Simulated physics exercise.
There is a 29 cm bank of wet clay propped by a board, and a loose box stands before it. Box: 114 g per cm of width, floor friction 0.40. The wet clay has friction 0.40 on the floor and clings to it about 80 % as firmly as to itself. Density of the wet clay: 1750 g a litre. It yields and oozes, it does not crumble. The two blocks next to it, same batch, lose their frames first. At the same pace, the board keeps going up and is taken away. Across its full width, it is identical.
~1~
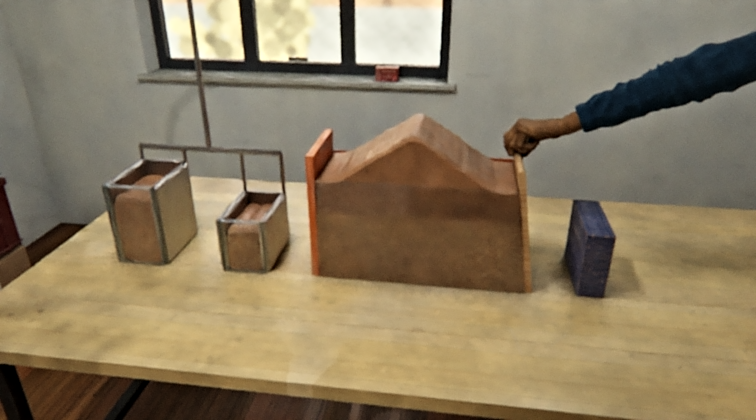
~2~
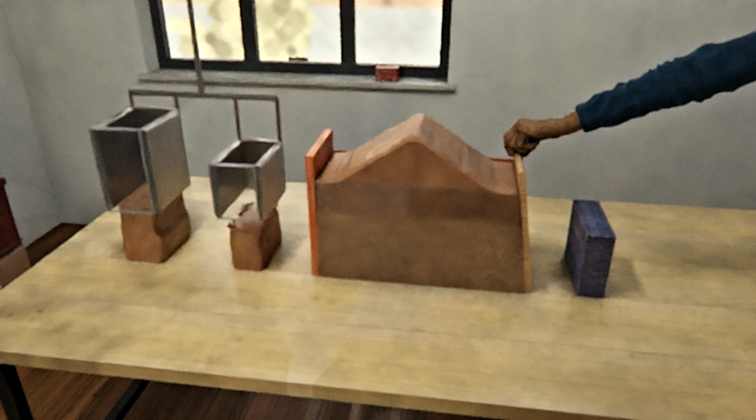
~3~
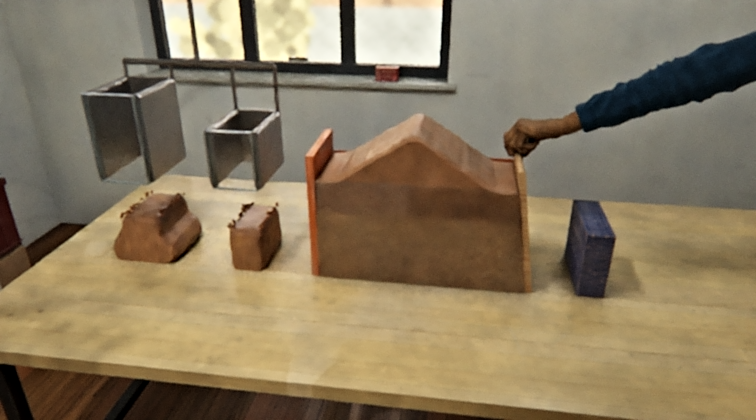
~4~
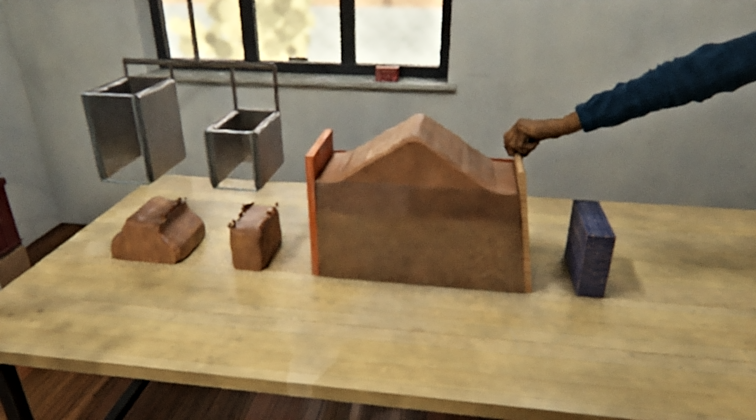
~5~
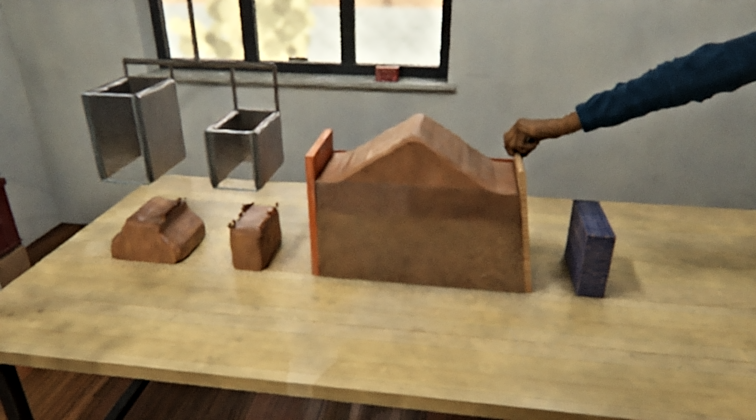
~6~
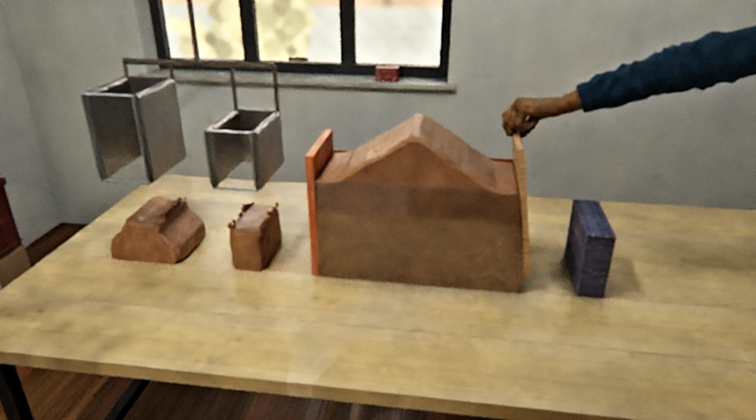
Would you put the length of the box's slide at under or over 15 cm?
My call: Over.
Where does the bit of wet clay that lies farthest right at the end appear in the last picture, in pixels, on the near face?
Roughly at the pixel (657, 288).
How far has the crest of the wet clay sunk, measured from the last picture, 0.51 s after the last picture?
Roughly 7.0 cm.
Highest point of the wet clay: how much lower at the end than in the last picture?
Some 11.0 cm.
Then, 0.23 s after the last picture, the box has not moved.
Then, 0.51 s after the last picture, the box has been pushed 4 mm.
Then, 0.78 s after the last picture, the box has been pushed 15 cm.
Then, 1.06 s after the last picture, the box has been pushed 25 cm.
Then, 1.41 s after the last picture, at the end, the box has been pushed 31 cm.
